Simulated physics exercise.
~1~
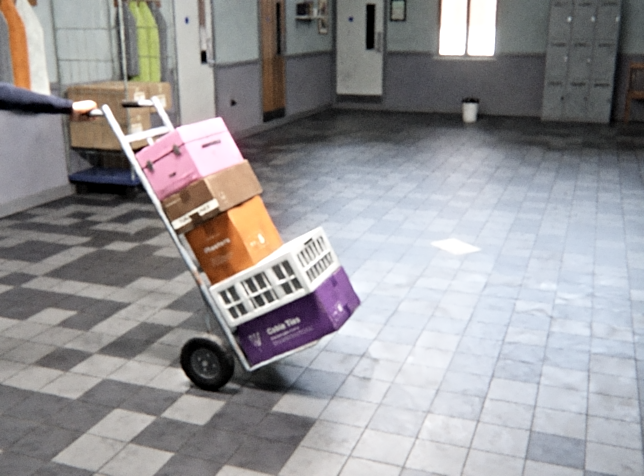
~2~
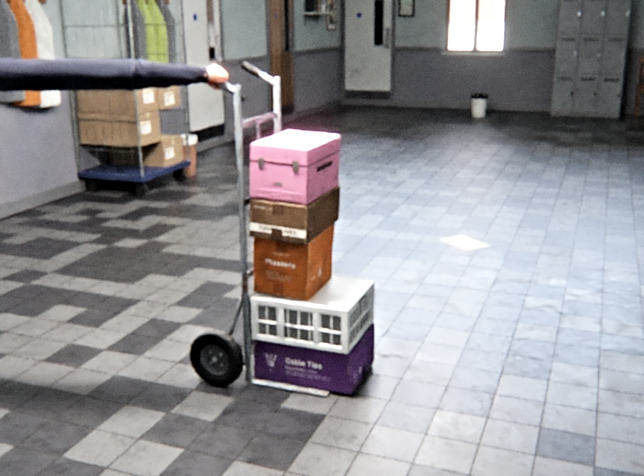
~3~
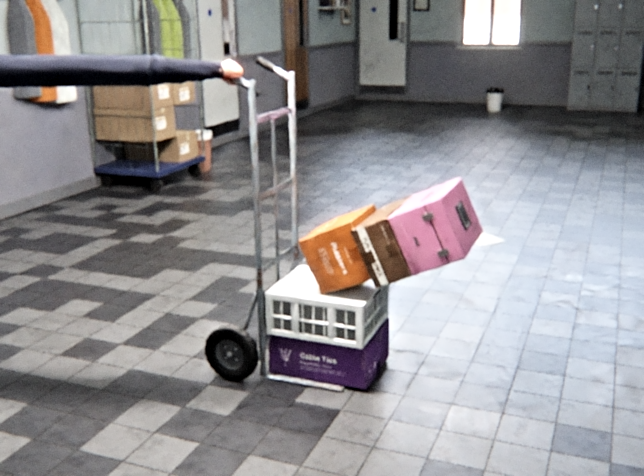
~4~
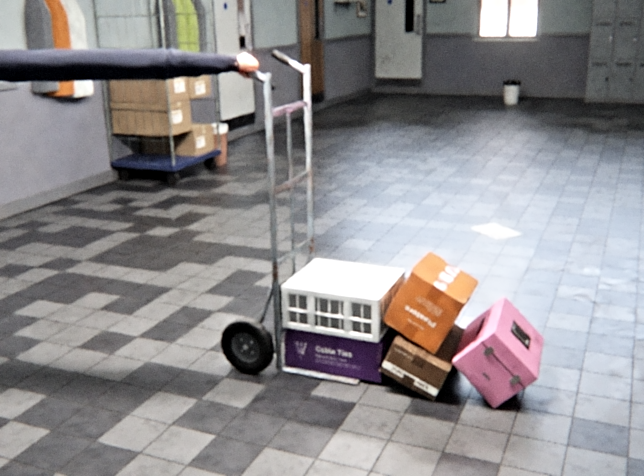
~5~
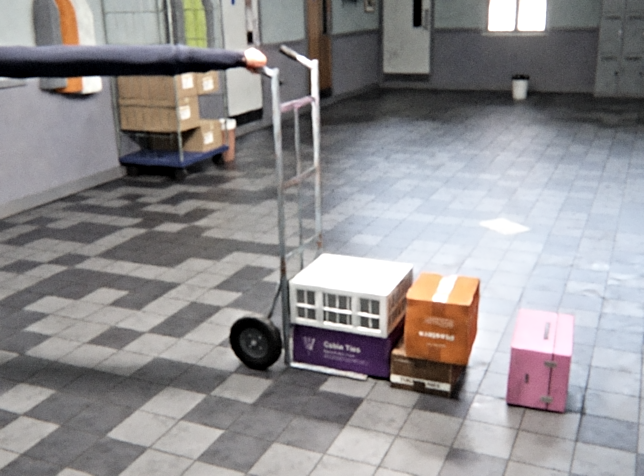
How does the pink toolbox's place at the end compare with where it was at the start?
At the start it sits on top of the tilted stack on the sack truck. By the end it is on the tiled floor, farther right and apart from the other boxes.
